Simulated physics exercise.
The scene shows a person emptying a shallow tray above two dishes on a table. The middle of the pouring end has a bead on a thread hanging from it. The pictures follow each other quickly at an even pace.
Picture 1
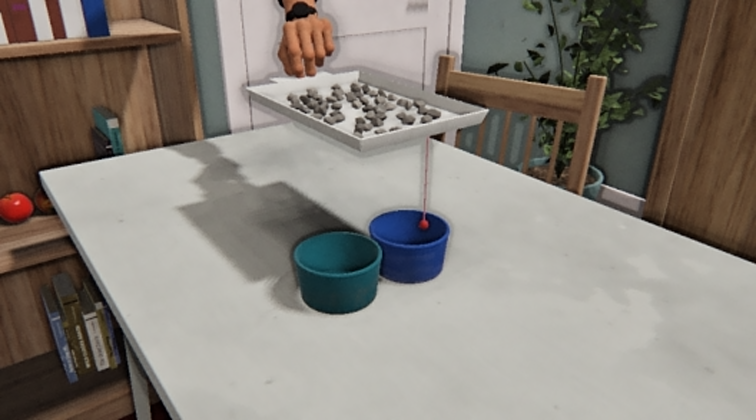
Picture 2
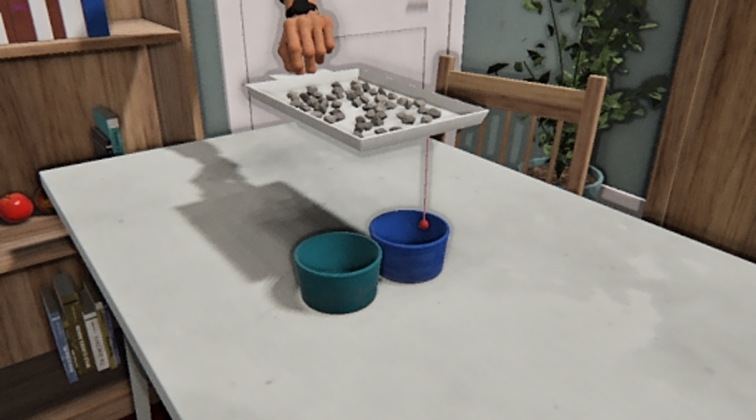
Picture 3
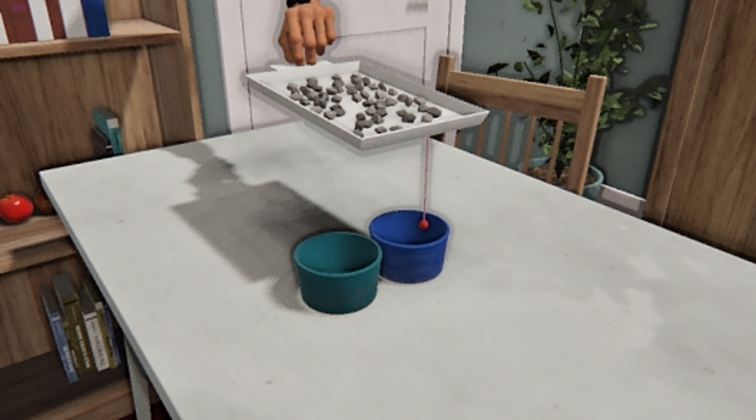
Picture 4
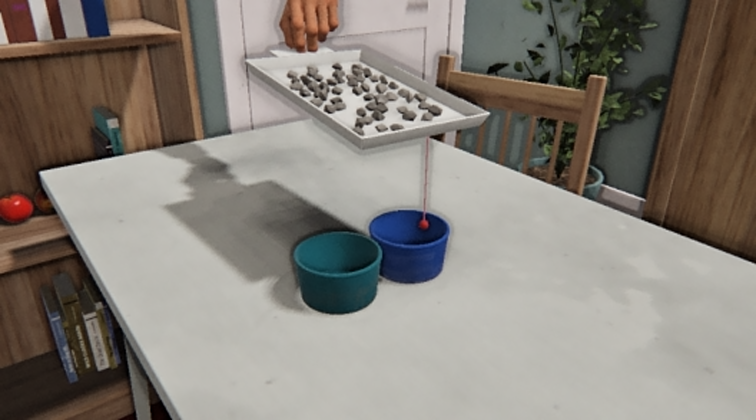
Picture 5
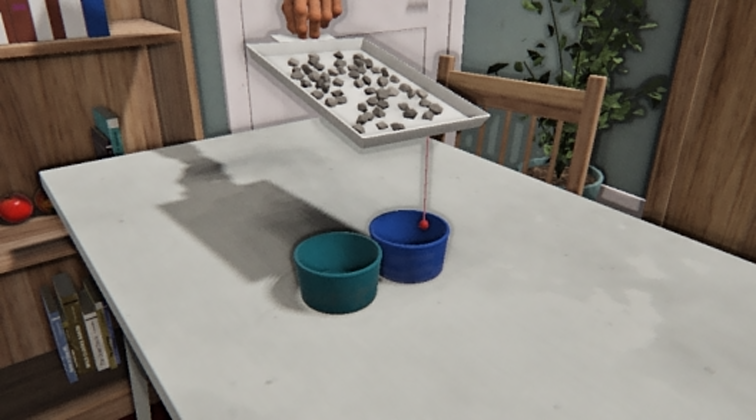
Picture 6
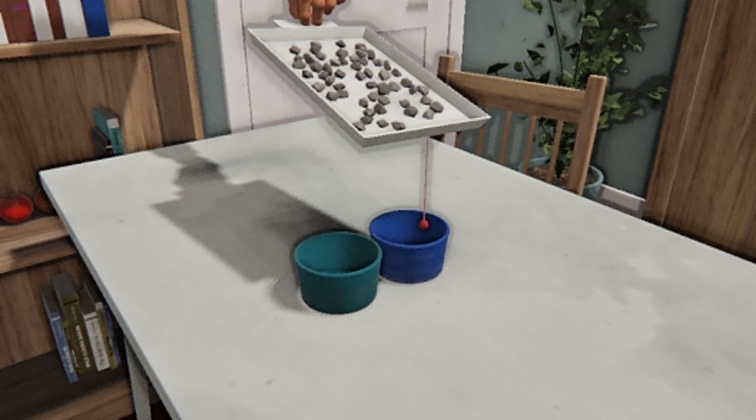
A hand with a dark wristband holds a shallow white tray of grey gravel over a pale table, seen from slightly above in a room with wooden shelves. A teal dish sits left of a blue one, a red bead hanging on a thread above the blue. The hand gradually raises the tray's far end, tilting it toward the viewer, while the camera stays still.
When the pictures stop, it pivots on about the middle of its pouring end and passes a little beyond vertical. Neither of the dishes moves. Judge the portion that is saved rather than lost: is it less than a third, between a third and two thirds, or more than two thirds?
The saved portion is less than a third.
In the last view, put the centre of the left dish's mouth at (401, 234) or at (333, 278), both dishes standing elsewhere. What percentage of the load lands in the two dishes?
10 %, then 10 %.
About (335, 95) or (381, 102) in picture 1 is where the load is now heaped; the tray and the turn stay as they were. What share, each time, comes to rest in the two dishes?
You'd get near 0 percent first and near 0 percent after that.
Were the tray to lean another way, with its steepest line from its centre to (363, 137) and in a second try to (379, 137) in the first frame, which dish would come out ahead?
For the first place you'd get the left-placed dish, for the second the left-placed dish.
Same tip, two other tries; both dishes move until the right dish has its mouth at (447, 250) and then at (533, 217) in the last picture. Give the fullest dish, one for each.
Placement one gives the one at right, placement two gives the one at left.
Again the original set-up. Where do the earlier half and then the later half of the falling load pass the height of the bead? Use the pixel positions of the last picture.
It goes through near (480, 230) first, then near (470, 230).
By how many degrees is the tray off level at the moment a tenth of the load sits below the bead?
Somewhere near 75°.
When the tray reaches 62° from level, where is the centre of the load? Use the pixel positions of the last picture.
Load centre: Approx. (446, 116).
Just after the last frame, tray tipped steeply; almost all on the tray; about a tenth in the air.
A moment on, tray tipped past a quarter turn; roughly a third on the tray; roughly half outside both; roughly a quarter in the air.
Further on, tray tipped past a quarter turn; every one outside both.
When it is over, tray tipped past a quarter turn; not one in the left dish; not one in the right dish; every one outside both.
